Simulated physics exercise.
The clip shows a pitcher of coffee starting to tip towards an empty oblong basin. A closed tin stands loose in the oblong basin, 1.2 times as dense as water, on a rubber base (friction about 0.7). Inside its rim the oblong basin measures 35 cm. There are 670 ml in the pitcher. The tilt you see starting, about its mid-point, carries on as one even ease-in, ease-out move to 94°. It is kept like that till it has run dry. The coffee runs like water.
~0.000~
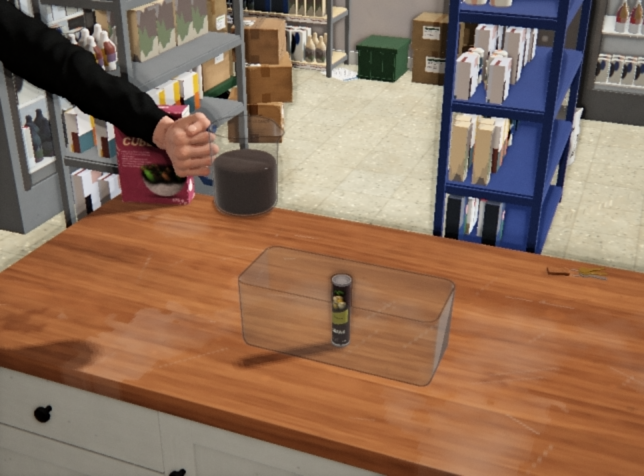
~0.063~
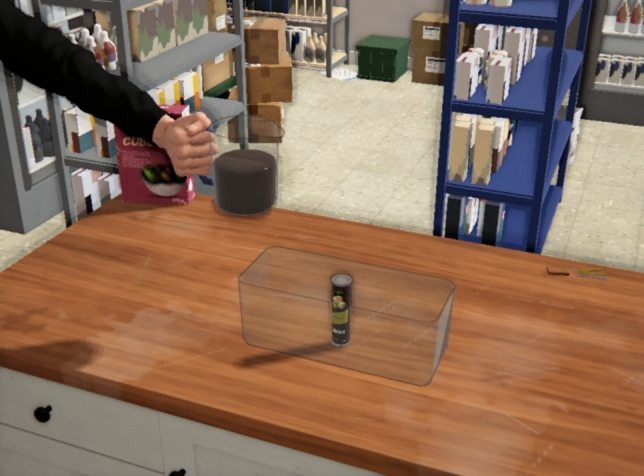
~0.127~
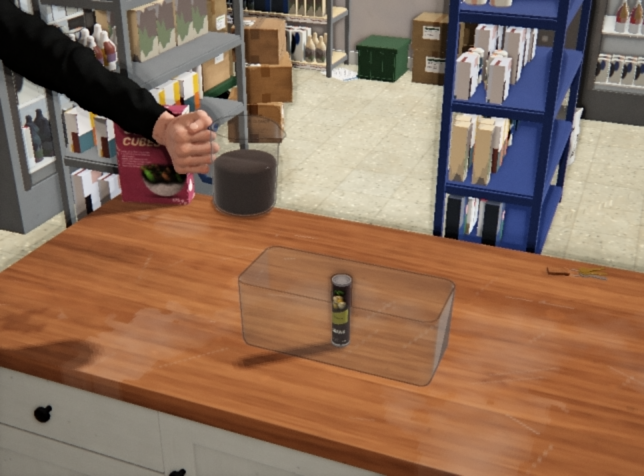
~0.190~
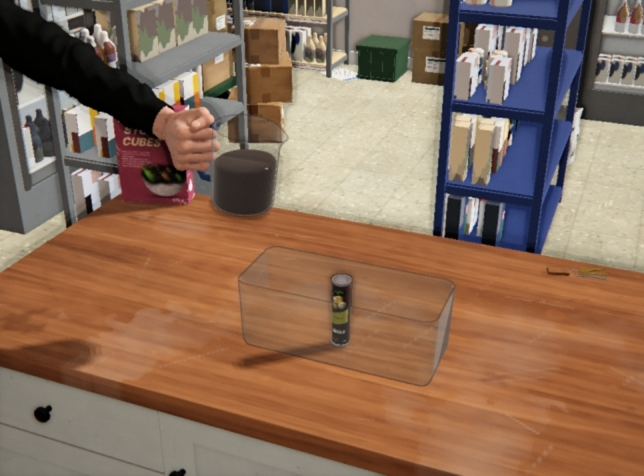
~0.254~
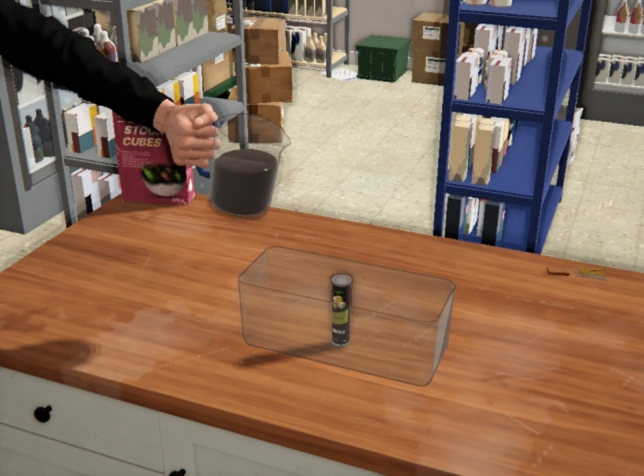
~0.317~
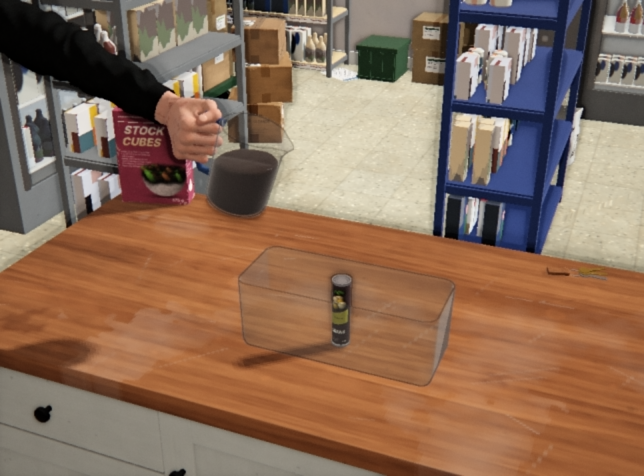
A hand slowly tilting a clear pitcher of dark coffee rightward above a wooden counter, beside a clear oblong basin holding an upright tin.
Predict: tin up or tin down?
It falls.
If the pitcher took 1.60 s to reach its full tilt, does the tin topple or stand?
The tin falls.
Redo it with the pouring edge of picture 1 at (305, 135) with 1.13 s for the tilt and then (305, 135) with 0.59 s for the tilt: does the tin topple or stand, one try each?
First it keeps standing; then it stays up.
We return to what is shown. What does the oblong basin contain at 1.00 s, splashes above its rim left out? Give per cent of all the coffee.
Some 22 per cent.
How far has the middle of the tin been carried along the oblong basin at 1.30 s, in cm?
About 9 cm.
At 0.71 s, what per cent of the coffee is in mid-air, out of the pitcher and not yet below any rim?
About 4 per cent.
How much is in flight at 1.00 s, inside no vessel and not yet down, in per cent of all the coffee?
About 26 per cent.
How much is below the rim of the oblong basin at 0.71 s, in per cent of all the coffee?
About 0 per cent.
Then, 0.71 s in, the tilt is 66° and 96 per cent is still to pour; the tin stands where it began.
Then, 1.00 s in, the tilt is 91° and 52 per cent is still to pour; the tin stands where it began.
Then, 1.30 s in, the tilt is 94° and 17 per cent is still to pour; the tin lies on its side.
Then, 1.63 s in, the tilt is 94° and 5 per cent is still to pour; the tin lies on its side.
Finally, the tin lies on its side.
